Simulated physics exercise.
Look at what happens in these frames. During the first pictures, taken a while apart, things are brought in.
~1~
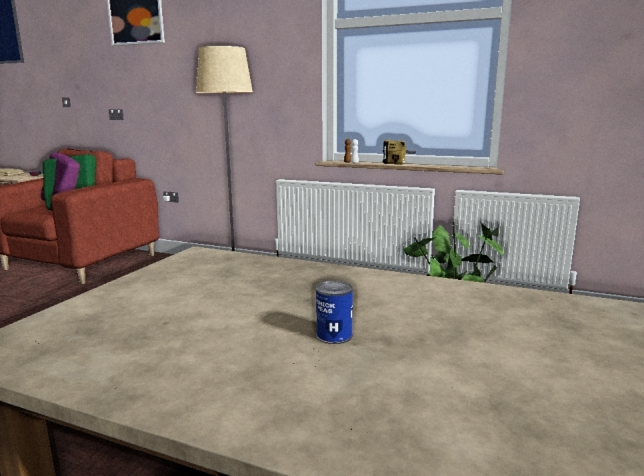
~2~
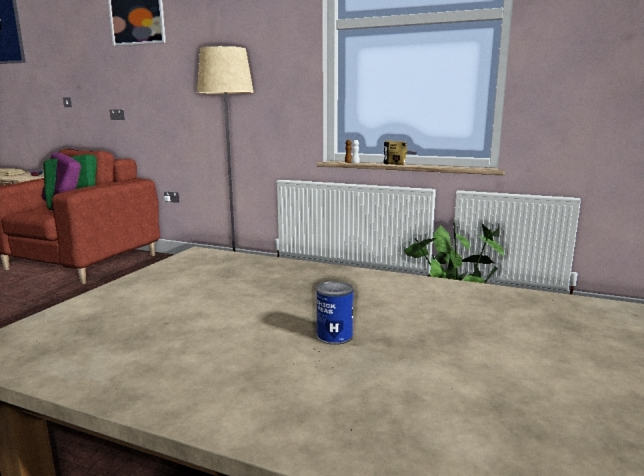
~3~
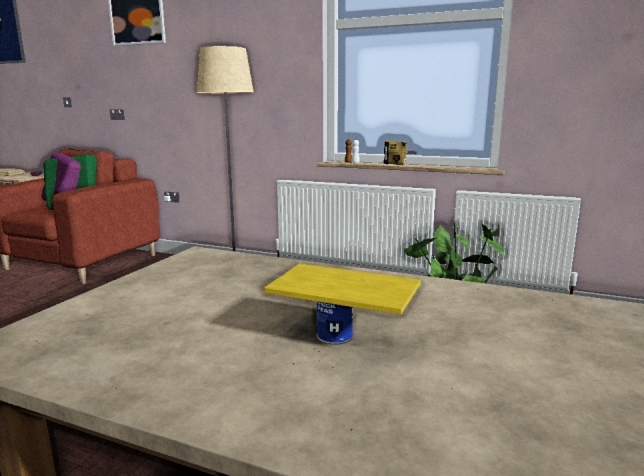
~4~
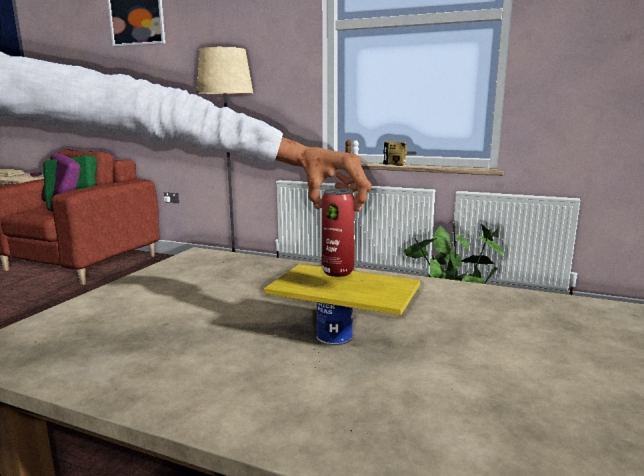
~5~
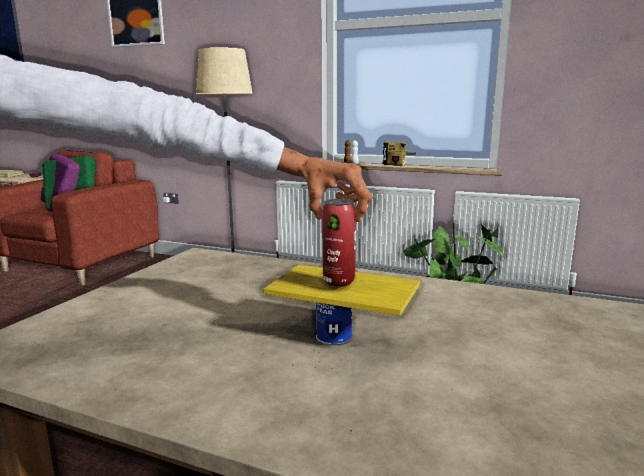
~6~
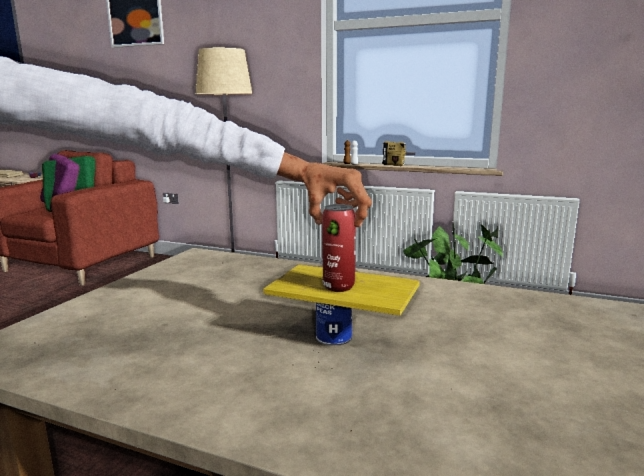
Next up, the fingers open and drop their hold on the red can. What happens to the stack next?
The stack is secure.
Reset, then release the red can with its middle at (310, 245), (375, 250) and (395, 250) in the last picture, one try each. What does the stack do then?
It remains upright first, goes over second and goes over third.
Then, 0.90 s after the last picture, nothing has stirred.
Then, 1.80 s after the last picture, red can resting near (339, 248).
At rest, all 3 in place. Seen from the same camera at the end, red can near (339, 249). The stack stays up.
